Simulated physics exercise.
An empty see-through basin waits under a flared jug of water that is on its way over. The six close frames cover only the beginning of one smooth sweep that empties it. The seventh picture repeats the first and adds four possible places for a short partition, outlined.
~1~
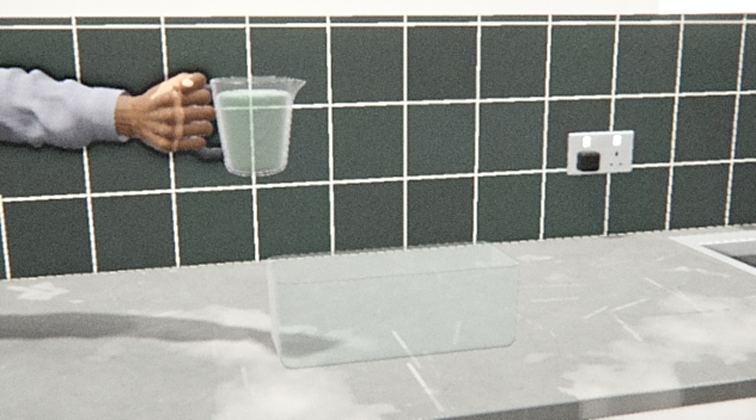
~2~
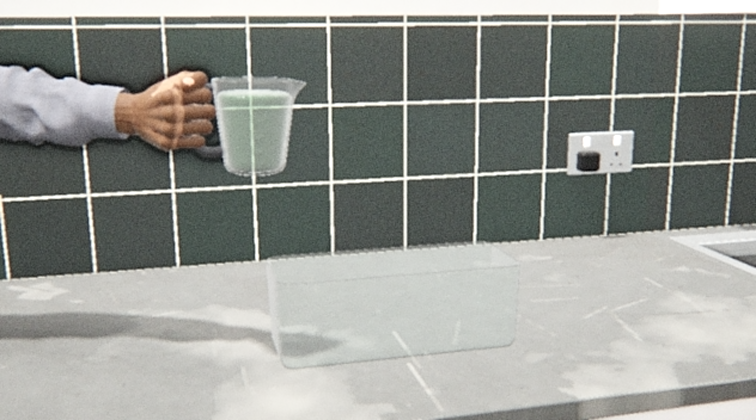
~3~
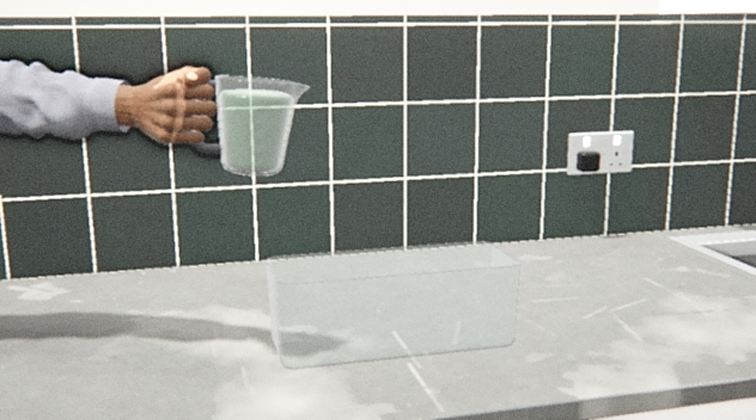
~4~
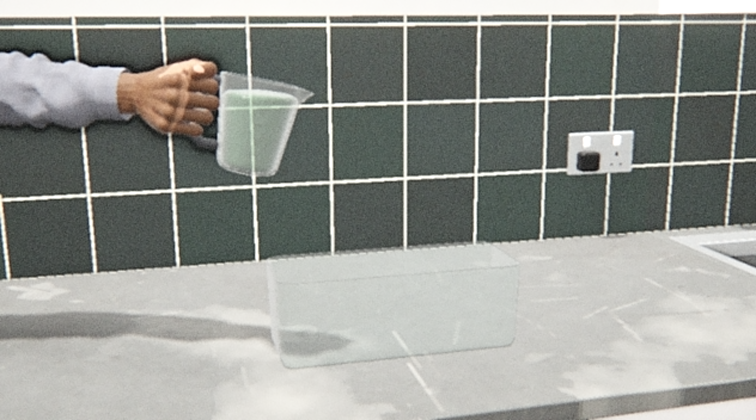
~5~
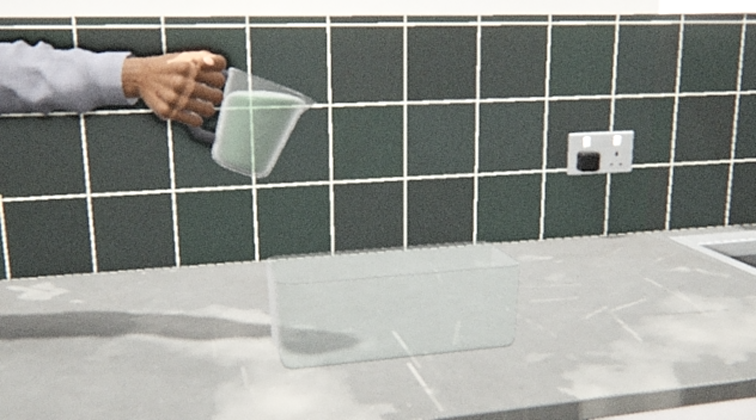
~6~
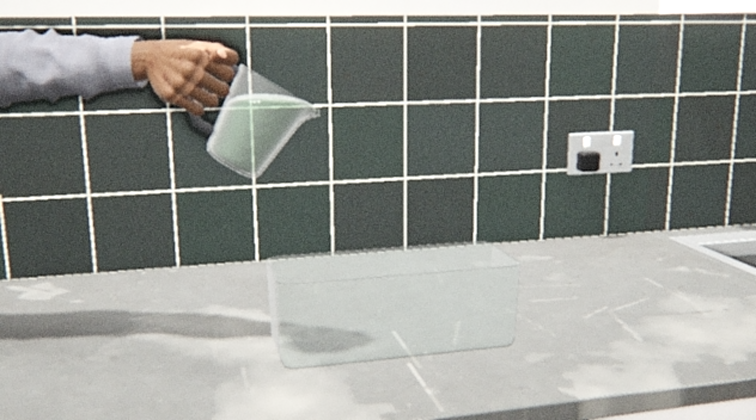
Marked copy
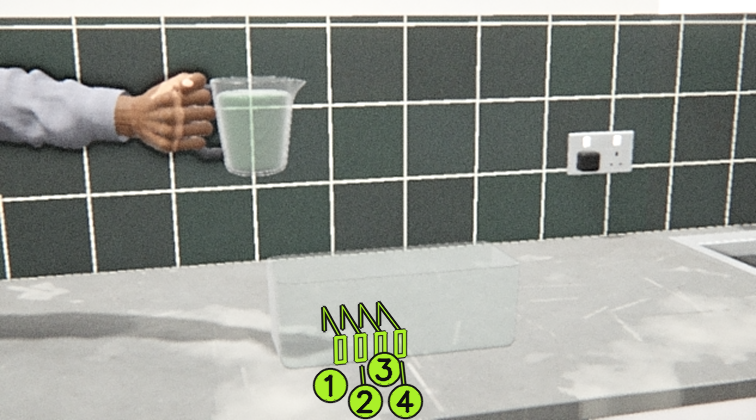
A hand tilts a clear jug of water rightward above an empty see-through basin.
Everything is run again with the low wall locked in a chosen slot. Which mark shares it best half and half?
Go for 3.
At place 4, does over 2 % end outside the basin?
Yes.
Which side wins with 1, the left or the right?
The right one.
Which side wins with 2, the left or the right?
The right side.
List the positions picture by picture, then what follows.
The first frame shows upright, lip at (303, 81); basin from (280, 368) to (514, 343); nothing has left yet.
The second frame shows upright, lip at (304, 83); nothing has left yet.
The third frame shows tipped about 6°, lip at (307, 87); nothing has left yet.
The fourth frame shows tipped about 13°, lip at (311, 93); nothing has left yet.
The fifth frame shows tipped about 22°, lip at (315, 103); nothing has left yet.
The sixth frame shows tipped about 32°, lip at (318, 114); water is over the lip, down to (314, 110).
In lime, 1 at (341, 368); 2 at (361, 366); 3 at (381, 364); 4 at (401, 362).
For place 1, about 8 % ends left of the wall and 89 % right of it; 3 % is lost outside.
For place 2, about 9 % ends left of the wall and 89 % right of it.
For place 3, about 55 % ends left of the wall and 43 % right of it.
For place 4, about 83 % ends left of the wall and 10 % right of it; 7 % is lost outside.
